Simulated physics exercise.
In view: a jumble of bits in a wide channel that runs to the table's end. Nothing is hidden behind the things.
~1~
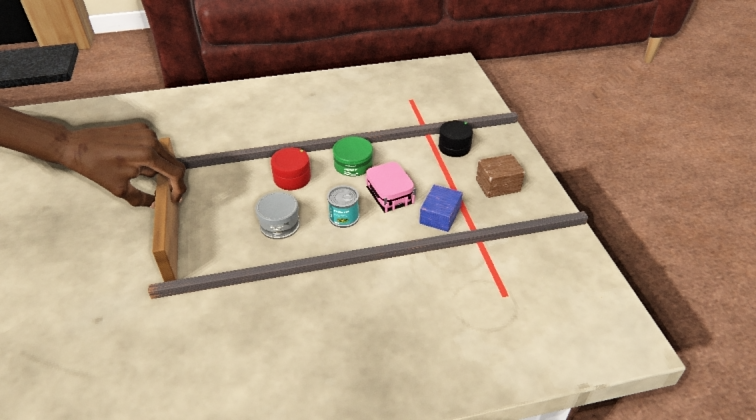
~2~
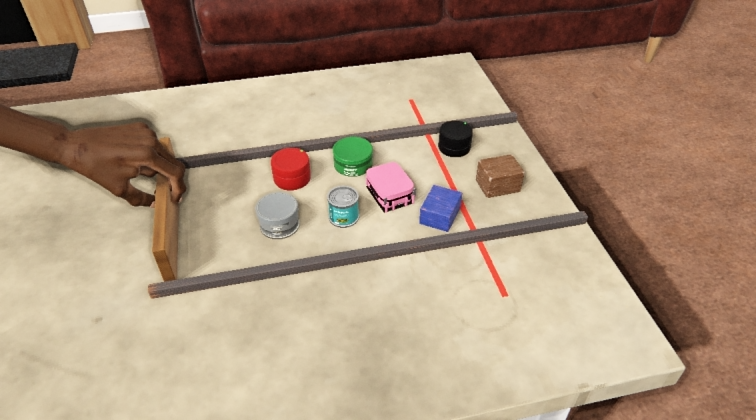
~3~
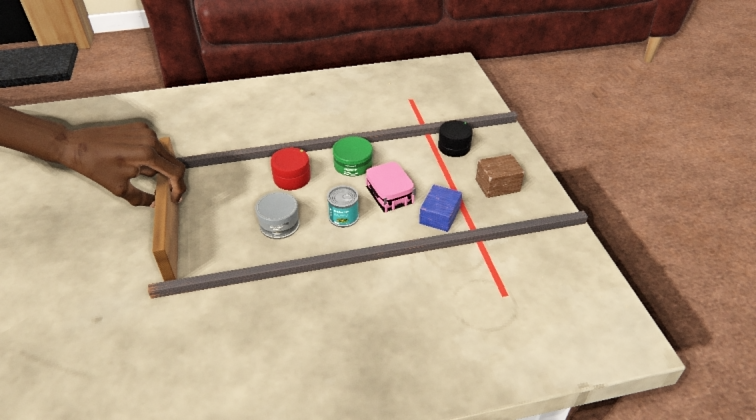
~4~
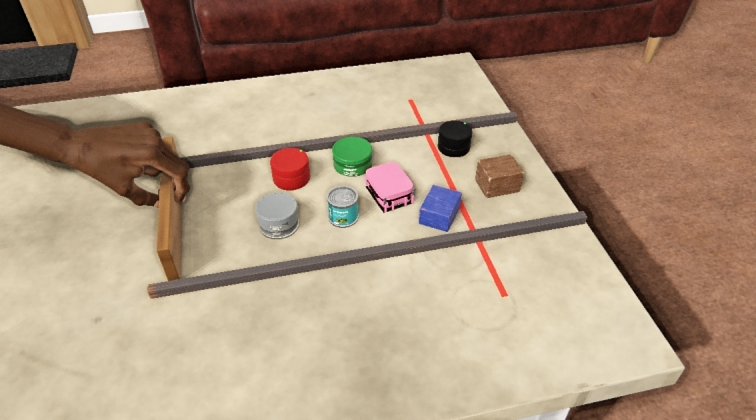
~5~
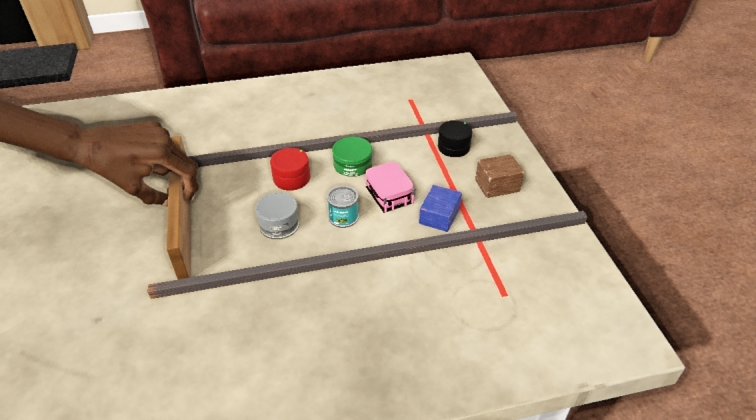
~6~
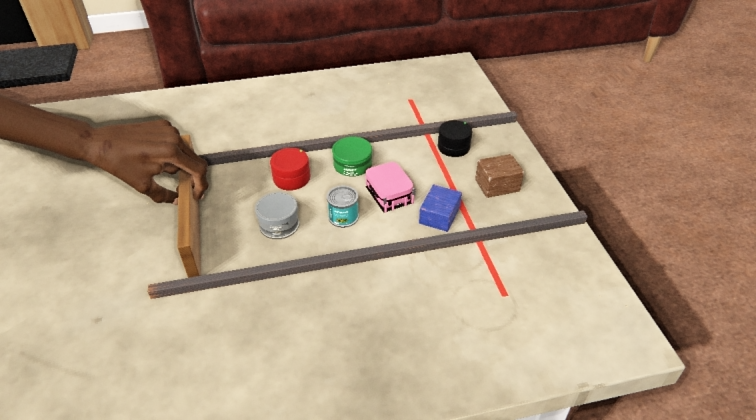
On a stone-topped table, a hand slides a wooden board slightly right between two rails toward unmoving tubs, tins and blocks.
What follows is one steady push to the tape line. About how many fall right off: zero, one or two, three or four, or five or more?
As it turns out, the number that fall off is zero.
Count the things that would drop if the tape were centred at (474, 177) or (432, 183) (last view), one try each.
It would be 1 and 0.
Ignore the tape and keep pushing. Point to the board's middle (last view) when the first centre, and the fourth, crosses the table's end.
Near (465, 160) and (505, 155).
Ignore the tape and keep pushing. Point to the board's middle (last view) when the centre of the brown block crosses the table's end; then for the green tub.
For the brown block at (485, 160), for the green tub at (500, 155).
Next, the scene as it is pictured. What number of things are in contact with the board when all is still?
The number is 3.
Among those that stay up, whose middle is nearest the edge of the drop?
It is the black lid.
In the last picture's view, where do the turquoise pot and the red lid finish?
About (485, 209), and the other about (455, 144).
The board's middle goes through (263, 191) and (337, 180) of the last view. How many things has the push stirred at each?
By then 1, and 5.
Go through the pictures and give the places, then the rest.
In the first picture, brown block (500, 176); black lid (455, 139); blue block (441, 208); board (168, 206); tape (450, 181).
In the second picture, black lid (455, 139); red lid (291, 169).
In the third picture, blue block (441, 208); pink case (390, 187).
In the fourth picture, brown block (499, 176); board (171, 205).
In the fifth picture, black lid (455, 139); green tub (353, 157).
In the sixth picture, brown block (499, 176); black lid (455, 138); blue block (440, 208); board (190, 203); tape (449, 180).
Early on, none off yet; brown block at rest near (499, 176); black lid at rest near (455, 138); blue block at rest near (440, 208).
A while later, none off yet; brown block at rest near (499, 176); black lid travelled about its own width near (482, 134); blue block travelled about its own width near (479, 212).
Finally, the number that fall off is zero.
